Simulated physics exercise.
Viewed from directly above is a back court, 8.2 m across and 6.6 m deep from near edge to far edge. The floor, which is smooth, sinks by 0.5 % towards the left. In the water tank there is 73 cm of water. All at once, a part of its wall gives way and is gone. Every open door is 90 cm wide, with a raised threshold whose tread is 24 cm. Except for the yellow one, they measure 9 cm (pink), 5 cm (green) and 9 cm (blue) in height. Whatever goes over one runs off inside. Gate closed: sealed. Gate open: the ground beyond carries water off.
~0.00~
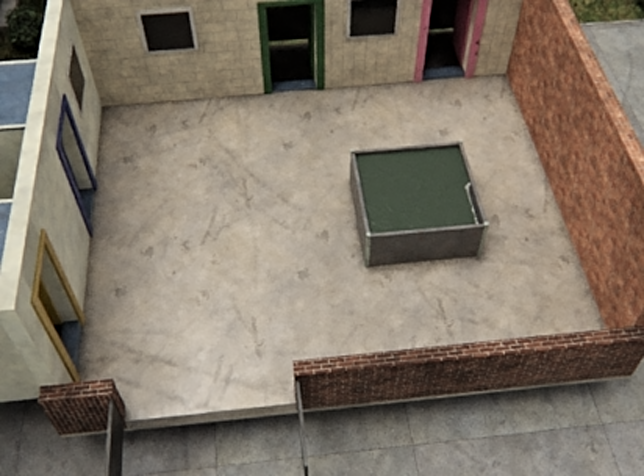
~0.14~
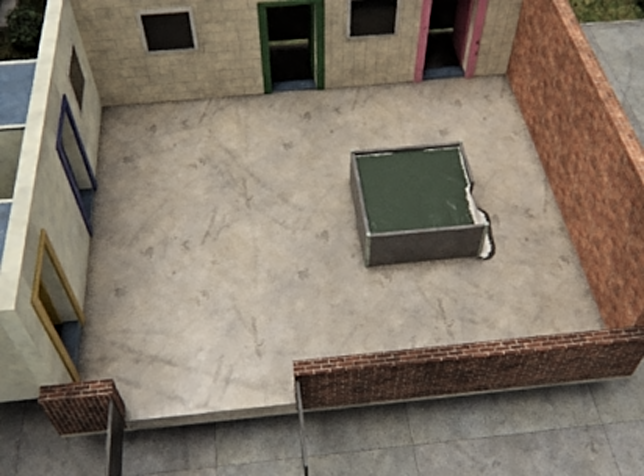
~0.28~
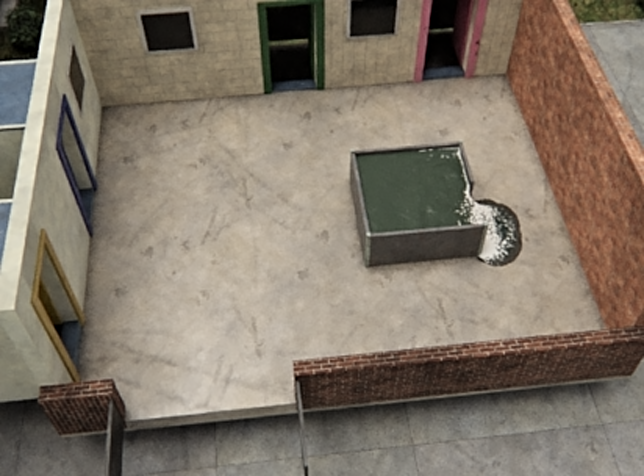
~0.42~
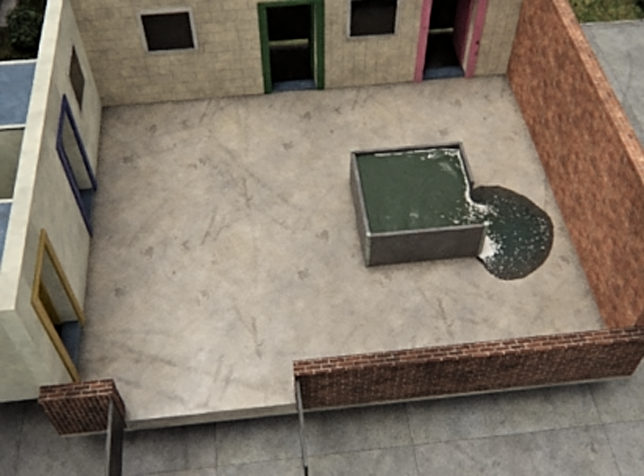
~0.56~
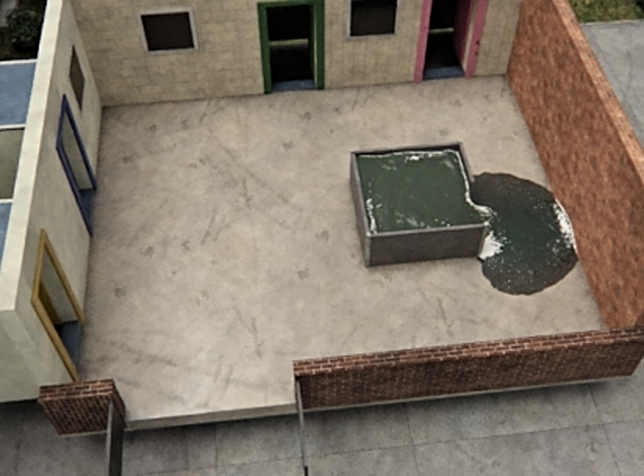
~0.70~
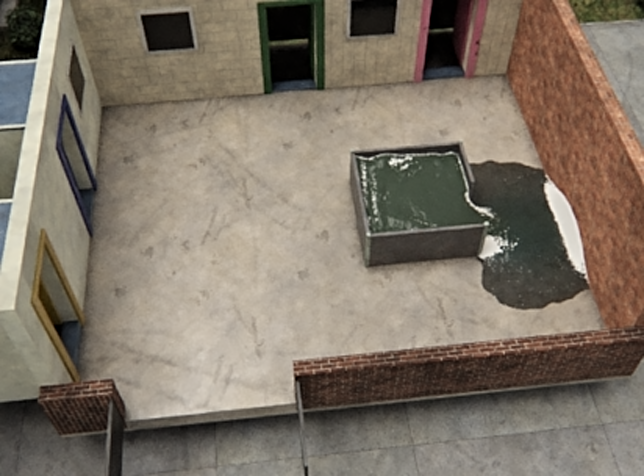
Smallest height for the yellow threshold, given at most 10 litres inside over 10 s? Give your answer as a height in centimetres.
About 7 cm.
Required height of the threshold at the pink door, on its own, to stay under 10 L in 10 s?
Roughly 13.5 cm at the pink door.
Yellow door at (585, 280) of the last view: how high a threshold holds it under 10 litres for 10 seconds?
Minimum: Close to 26 cm.
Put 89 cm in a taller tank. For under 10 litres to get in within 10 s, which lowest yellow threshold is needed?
A step of about 9.5 cm does it.
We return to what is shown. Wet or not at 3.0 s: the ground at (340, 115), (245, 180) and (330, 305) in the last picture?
In the order asked: Untouched, untouched, untouched.
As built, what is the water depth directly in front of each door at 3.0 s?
In cm - pink: 17, green: 0, blue: 0, yellow: 0.
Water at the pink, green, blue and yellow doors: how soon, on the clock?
Arrives: Pink 2.4 s / green 3.8 s / blue 7.0 s / yellow 5.0 s.
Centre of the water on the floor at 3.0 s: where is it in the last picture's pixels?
The balance point sits at roughly (467, 229).
After 1.4 s water covers 10 % of the floor, deepest (44 cm) near (565, 235); it has not reached the yellow door.
After 3.0 s water covers 30 % of the floor, deepest (30 cm) near (599, 356); it has not reached the yellow door.
After 10.0 s water covers 95 % of the floor, deepest (10 cm) near (93, 214); 8 cm at the yellow door, 0 litres in over its 20 cm threshold.
At the yellow door as built, the water arrived by 5.2 s and peaked near 10 cm at 7.8 s.
With a threshold of 6 cm, 22 litres would have come in within the 10 s; with 8 cm, 4 litres. So under 10 litres takes about 7 cm.
